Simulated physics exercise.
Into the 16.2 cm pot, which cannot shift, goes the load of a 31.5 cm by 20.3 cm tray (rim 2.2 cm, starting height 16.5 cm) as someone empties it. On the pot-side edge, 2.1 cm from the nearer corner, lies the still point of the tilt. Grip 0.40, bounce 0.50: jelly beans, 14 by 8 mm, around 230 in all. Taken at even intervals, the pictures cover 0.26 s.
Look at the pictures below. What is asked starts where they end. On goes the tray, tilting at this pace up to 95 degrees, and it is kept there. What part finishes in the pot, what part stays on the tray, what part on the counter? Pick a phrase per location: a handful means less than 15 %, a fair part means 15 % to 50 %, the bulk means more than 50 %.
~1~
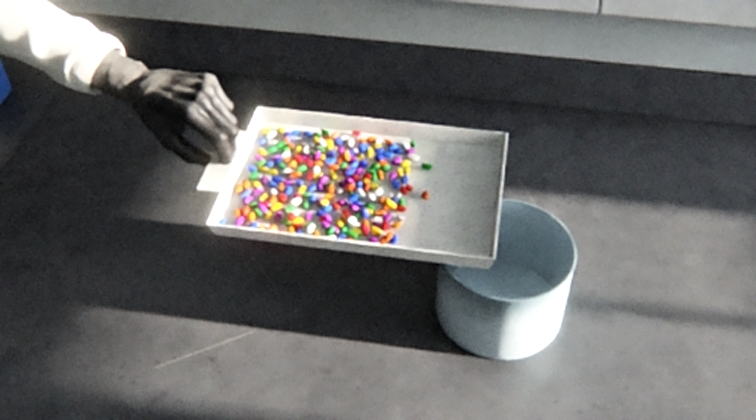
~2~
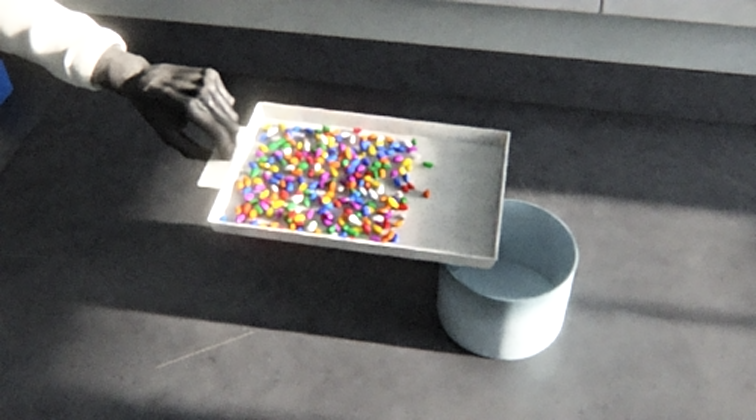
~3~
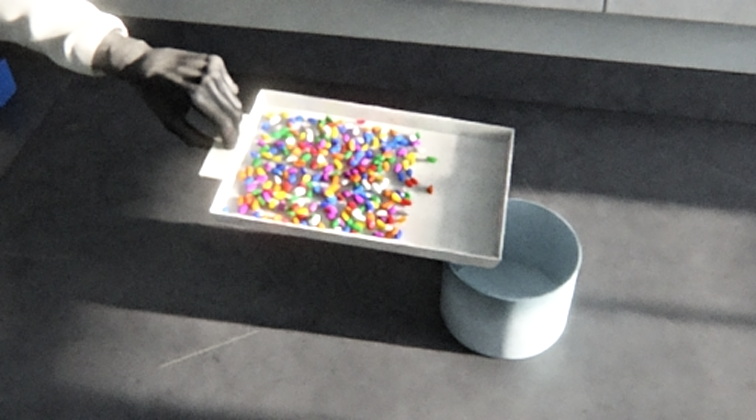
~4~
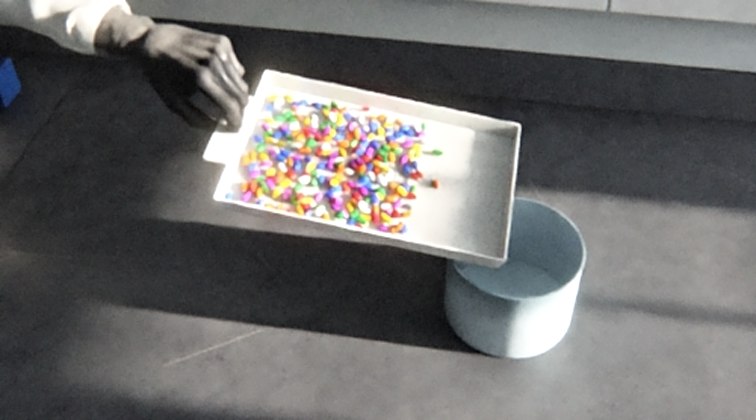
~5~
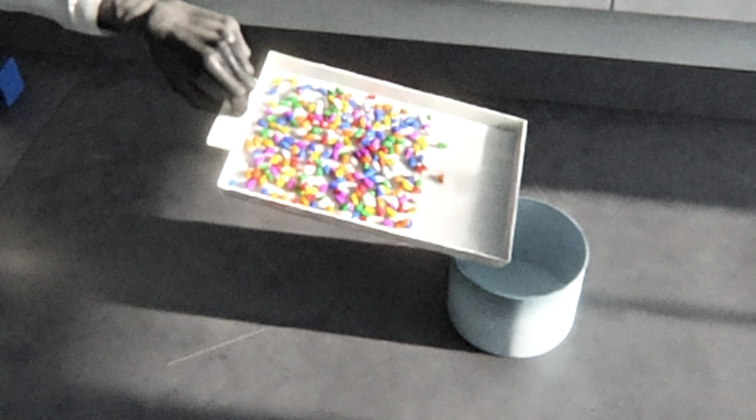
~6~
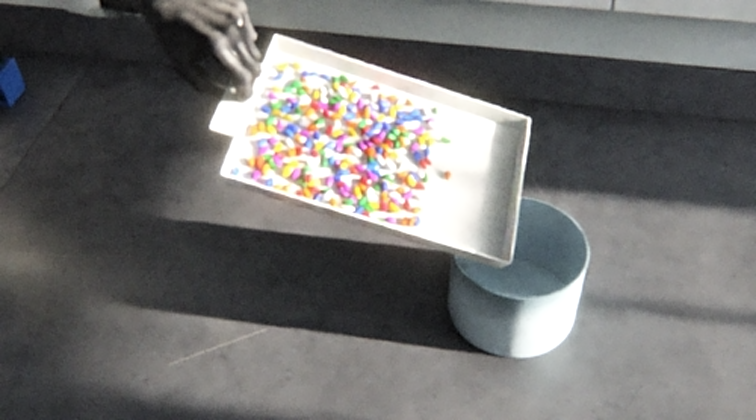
Pot: A fair part, left on the tray: A handful, counter: The bulk.
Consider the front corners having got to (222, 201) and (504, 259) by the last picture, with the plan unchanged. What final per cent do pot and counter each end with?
In the pot: 0 per cent; on the counter: 100 per cent.
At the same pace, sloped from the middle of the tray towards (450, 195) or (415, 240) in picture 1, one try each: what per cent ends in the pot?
Approximately 60 percent, then 5 percent.
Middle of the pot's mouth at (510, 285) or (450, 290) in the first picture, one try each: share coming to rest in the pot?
Estimates: 95 in a hundred and 25 in a hundred.
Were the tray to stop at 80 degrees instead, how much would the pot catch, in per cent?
25 percent.
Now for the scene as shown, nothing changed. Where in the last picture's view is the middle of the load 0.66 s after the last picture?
Around (548, 313).
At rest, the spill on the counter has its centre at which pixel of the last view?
Spill centre at rest: About (592, 411).
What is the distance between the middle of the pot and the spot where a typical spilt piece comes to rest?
Close to 20 cm, give or take.
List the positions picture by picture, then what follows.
Tray tilt 0 degrees, front corners at (212, 221) and (490, 255); middle of the pieces at (329, 186); pot at (507, 247), in the first picture.
Tray tilt 1 degrees, front corners at (213, 218) and (492, 256); middle of the pieces at (330, 184), in the second picture.
Tray tilt 4 degrees, front corners at (216, 209) and (496, 256), lowest corner right front; middle of the pieces at (334, 177), in the third picture.
Tray tilt 9 degrees, front corners at (220, 195) and (501, 256), lowest corner right front; middle of the pieces at (339, 166), in the fourth picture.
Tray tilt 14 degrees, front corners at (224, 182) and (506, 257), lowest corner right front; middle of the pieces at (343, 155), in the fifth picture.
Tray tilt 19 degrees, front corners at (227, 171) and (507, 259), lowest corner right front; middle of the pieces at (347, 146); pot at (520, 245), in the sixth picture.
Then, 0.40 s after the last picture, tilt 56 degrees; the tray holds 100 %, the pot 0 %.
Then, 0.66 s after the last picture, tilt 80 degrees; the tray holds 35 %, the pot 10 %.
Then, 1.03 s after the last picture, tilt 95 degrees; the tray holds 0 %, the pot 25 %.
In the end, pot 25 %, tray 0 %, counter 75 %.
